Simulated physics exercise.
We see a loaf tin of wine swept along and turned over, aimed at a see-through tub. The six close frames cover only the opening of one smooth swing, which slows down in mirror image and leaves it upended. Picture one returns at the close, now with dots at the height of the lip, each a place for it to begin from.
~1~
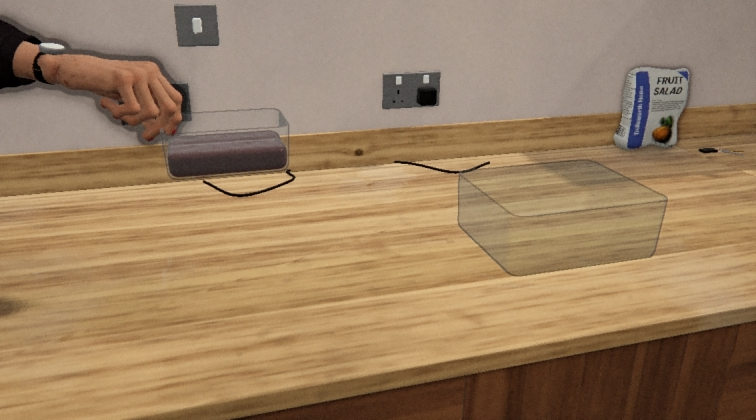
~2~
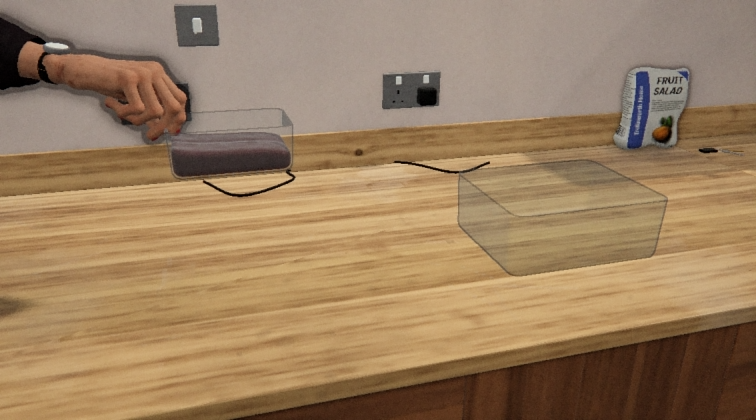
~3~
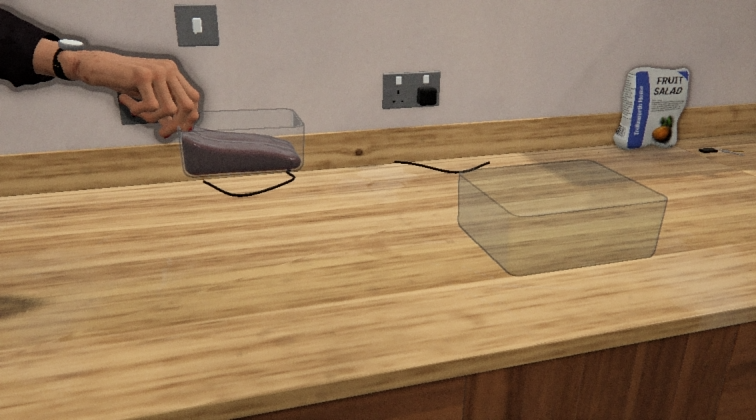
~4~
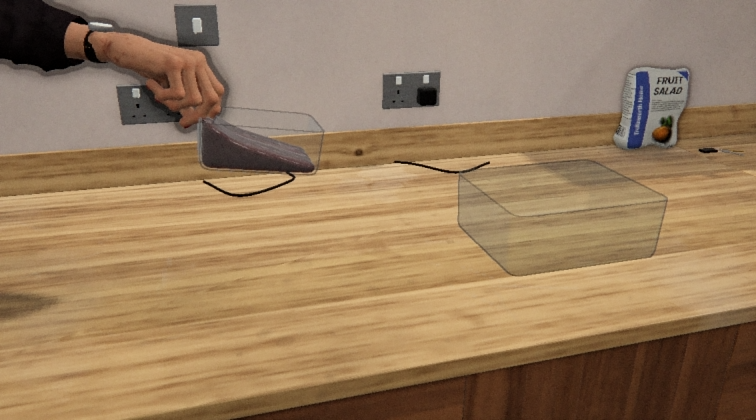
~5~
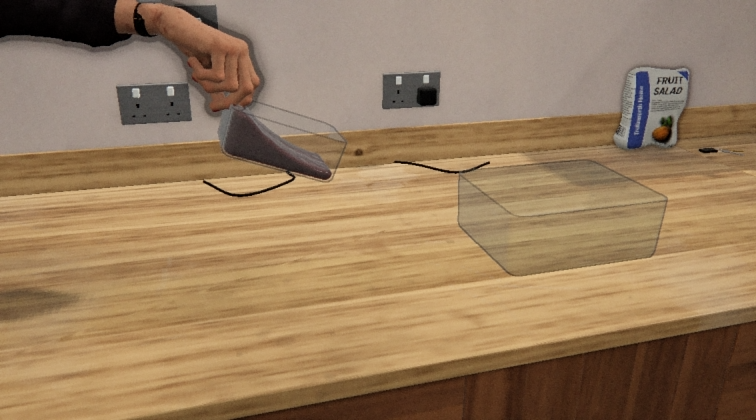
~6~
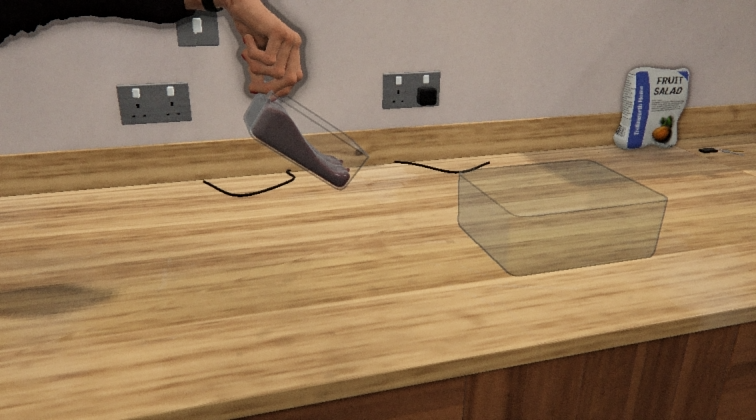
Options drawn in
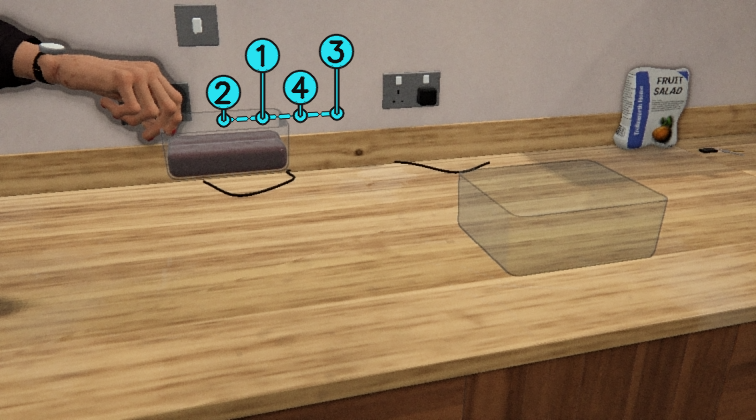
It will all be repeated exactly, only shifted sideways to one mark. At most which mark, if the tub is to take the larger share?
3 will do.
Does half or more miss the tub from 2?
Yes.
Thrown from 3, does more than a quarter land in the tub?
Yes, clearly.
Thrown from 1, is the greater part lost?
Yes, that goes wrong.
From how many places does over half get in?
One of them.
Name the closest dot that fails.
Dot 4.
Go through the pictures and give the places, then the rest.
Upright, lip at (282, 116); tub from (505, 275) to (652, 254); nothing has left yet.
Upright, lip at (286, 116); nothing has left yet.
Upright, lip at (297, 116); nothing has left yet.
Tipped about 8°, lip at (316, 122); nothing has left yet.
Tipped about 21°, lip at (339, 133); nothing has left yet.
Tipped about 37°, lip at (360, 147); nothing has left yet.
On the marked copy, 1 at (262, 117); 2 at (223, 120); 3 at (336, 113); 4 at (300, 115).
With 1, about 7 % lands in the tub, 88 % falls short and 4 % goes beside or beyond.
With 2, about 0 % lands in the tub, 97 % falls short and 3 % goes beside or beyond.
With 3, about 67 % lands in the tub, 23 % falls short and 9 % goes beside or beyond.
With 4, about 26 % lands in the tub, 66 % falls short and 7 % goes beside or beyond.
